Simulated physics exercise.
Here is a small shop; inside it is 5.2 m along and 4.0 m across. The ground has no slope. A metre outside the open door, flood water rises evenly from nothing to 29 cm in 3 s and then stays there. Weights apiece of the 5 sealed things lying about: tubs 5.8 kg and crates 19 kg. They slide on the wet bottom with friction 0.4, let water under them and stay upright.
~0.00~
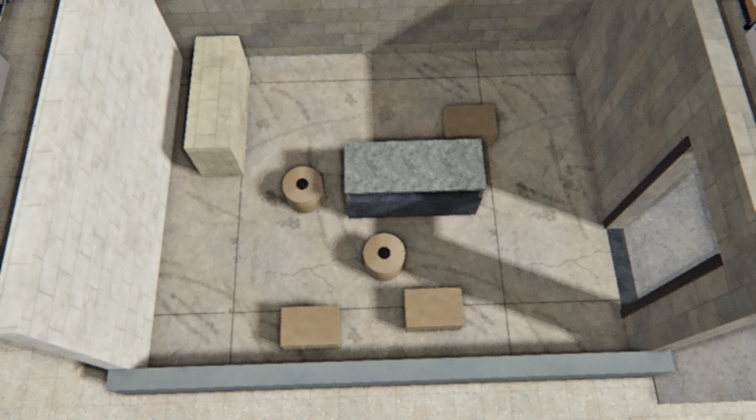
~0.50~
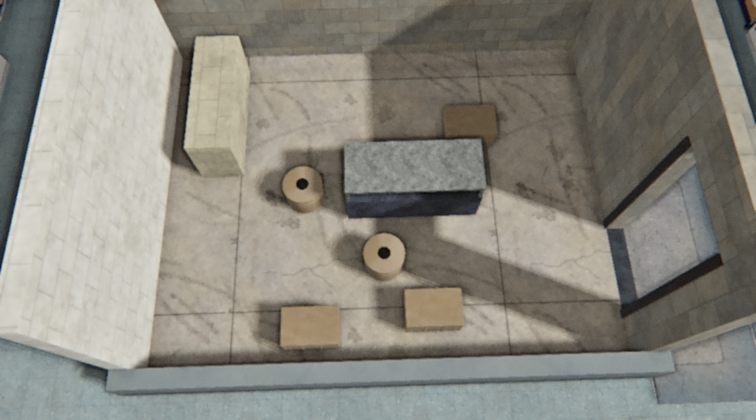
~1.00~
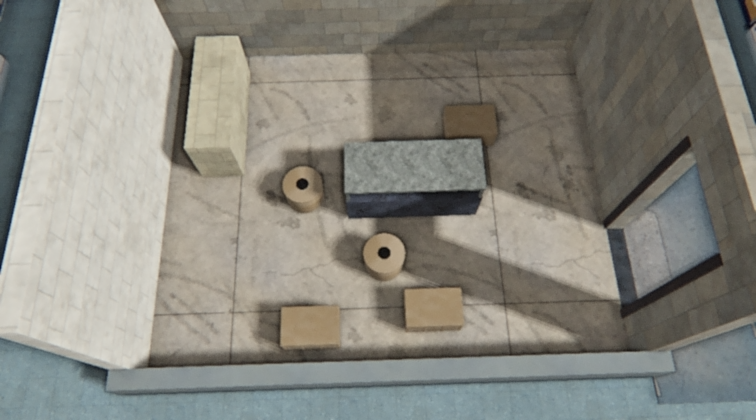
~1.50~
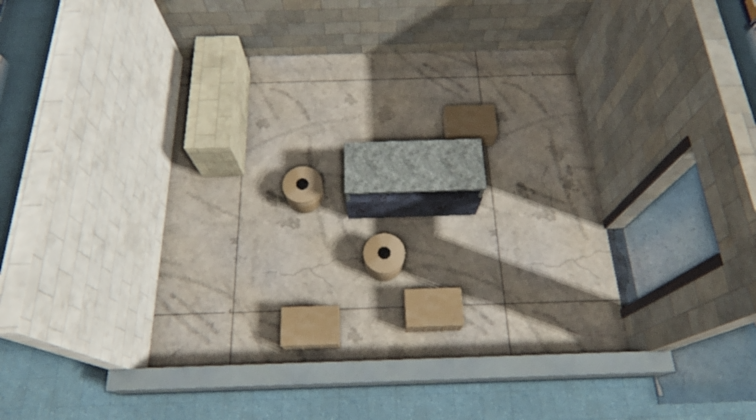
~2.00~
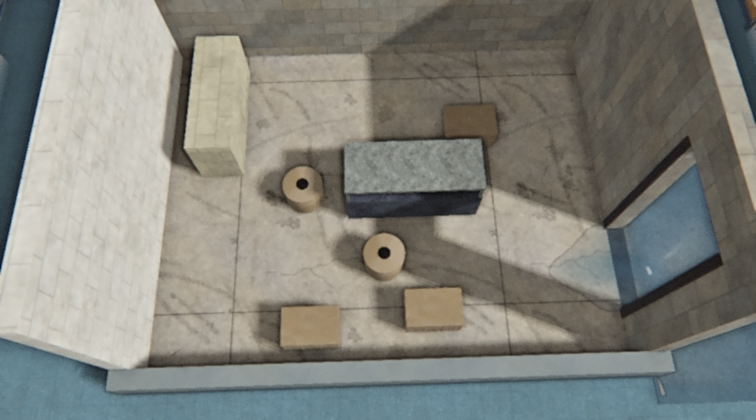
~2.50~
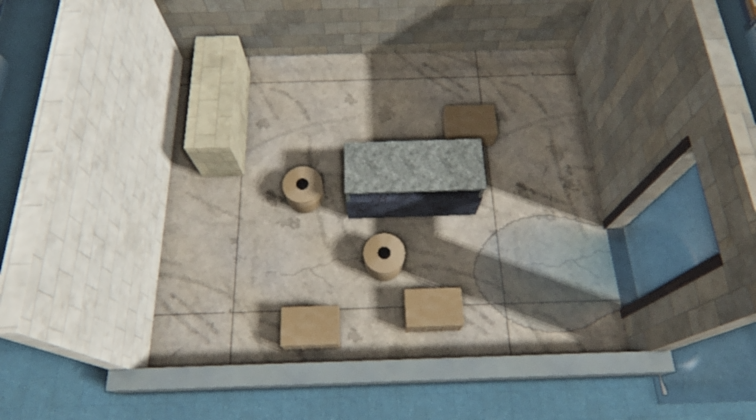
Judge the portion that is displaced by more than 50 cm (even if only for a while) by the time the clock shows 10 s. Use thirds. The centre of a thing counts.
It is two thirds or above.
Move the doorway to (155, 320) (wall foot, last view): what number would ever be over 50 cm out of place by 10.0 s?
Then 4.
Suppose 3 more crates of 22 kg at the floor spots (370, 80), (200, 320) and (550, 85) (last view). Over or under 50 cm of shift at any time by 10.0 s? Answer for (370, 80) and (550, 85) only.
In turn: Under, under.
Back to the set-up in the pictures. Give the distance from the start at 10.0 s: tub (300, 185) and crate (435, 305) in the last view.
In that order: 200 cm, 300 cm.
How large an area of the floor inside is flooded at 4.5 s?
About 9.0 m2.
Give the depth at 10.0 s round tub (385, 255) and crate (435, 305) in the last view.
Roughly 18 and 15 cm.
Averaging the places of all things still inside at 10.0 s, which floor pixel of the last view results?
Near (314, 147).
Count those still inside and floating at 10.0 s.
3 of them.
After 3.5 s 0 of 5 are over 50 cm from their spots; 0 afloat.
After 4.5 s 2 of 5 are over 50 cm from their spots; 0 afloat.
After 7.0 s 4 of 5 are over 50 cm from their spots; 4 afloat.
After 10.0 s 4 of 5 are over 50 cm from their spots, and 4 have been at some point; 3 afloat.
